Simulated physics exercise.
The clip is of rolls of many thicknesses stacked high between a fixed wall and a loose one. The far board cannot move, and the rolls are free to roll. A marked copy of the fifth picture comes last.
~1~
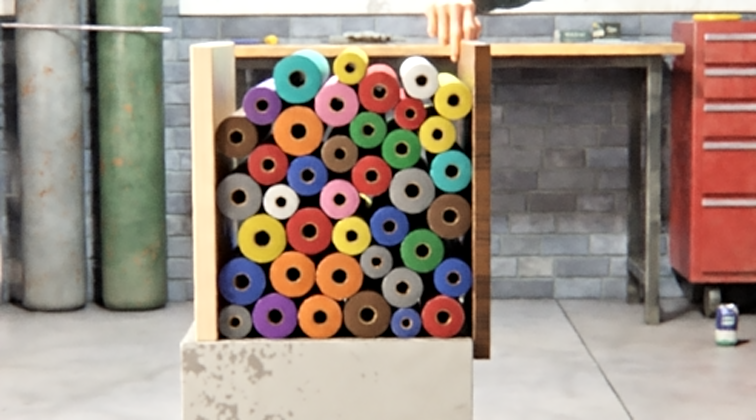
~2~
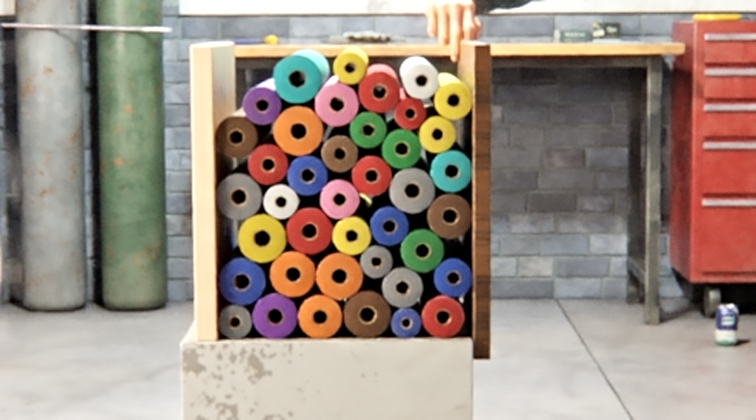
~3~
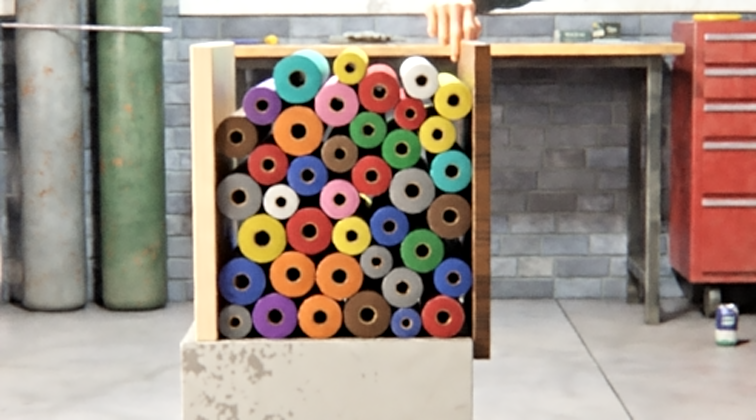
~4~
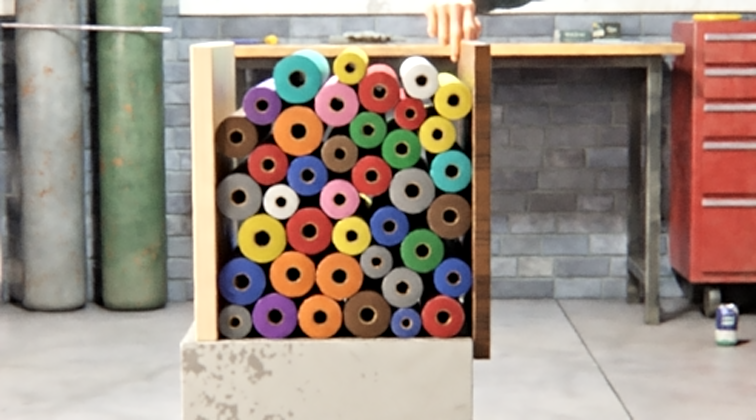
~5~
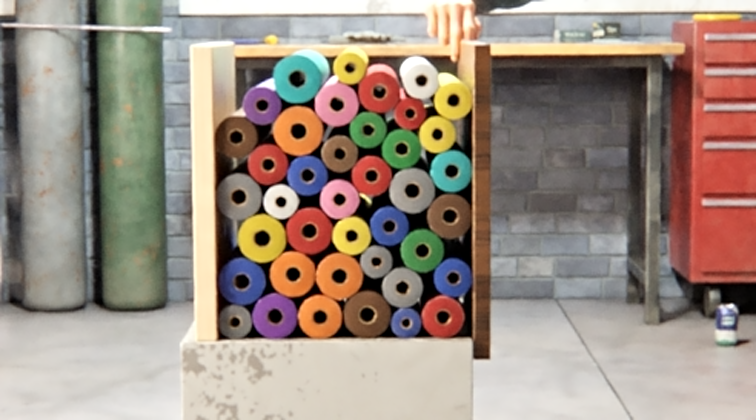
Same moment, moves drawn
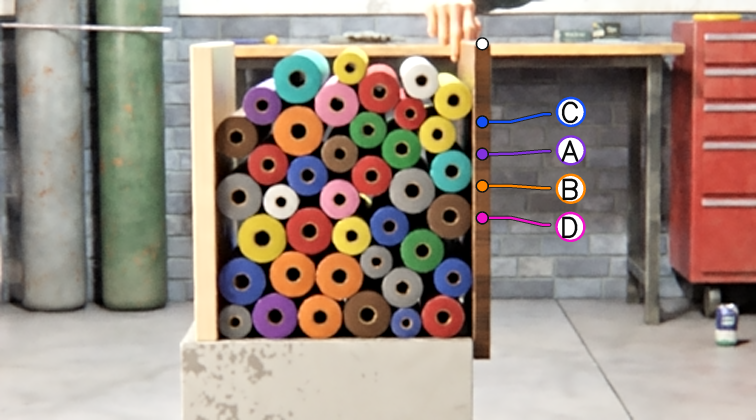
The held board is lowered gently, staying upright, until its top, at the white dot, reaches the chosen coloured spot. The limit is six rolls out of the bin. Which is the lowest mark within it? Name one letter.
B is the limit.
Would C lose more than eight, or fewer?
It loses fewer than eight.
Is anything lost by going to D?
At D: Yes.
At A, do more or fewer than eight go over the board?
At A, fewer than eight.
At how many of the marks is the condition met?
Three of them.
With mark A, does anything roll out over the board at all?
Yes.
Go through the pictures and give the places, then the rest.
The first frame shows a green roll (368, 130); a red roll (380, 92); side board (473, 187).
The second frame shows side board (473, 187); a grey roll (235, 322).
The third frame shows a red roll (443, 317); a blue roll (242, 282).
The fourth frame shows a blue roll (390, 226); a grey roll (239, 197).
The fifth frame shows a red roll (268, 165); a green roll (368, 130); a red roll (380, 92).
On the marked copy, A at (482, 154); B at (482, 186); C at (482, 122); D at (482, 218); the white dot at (482, 44).
Taking B. A third of the way, top of the board (473, 111).
Two thirds of the way, top of the board (473, 185).
When it is over, top of the board (473, 186), six out over the board.
As for the rest, A five out over the board; C none out over the board; D more than six out over the board.
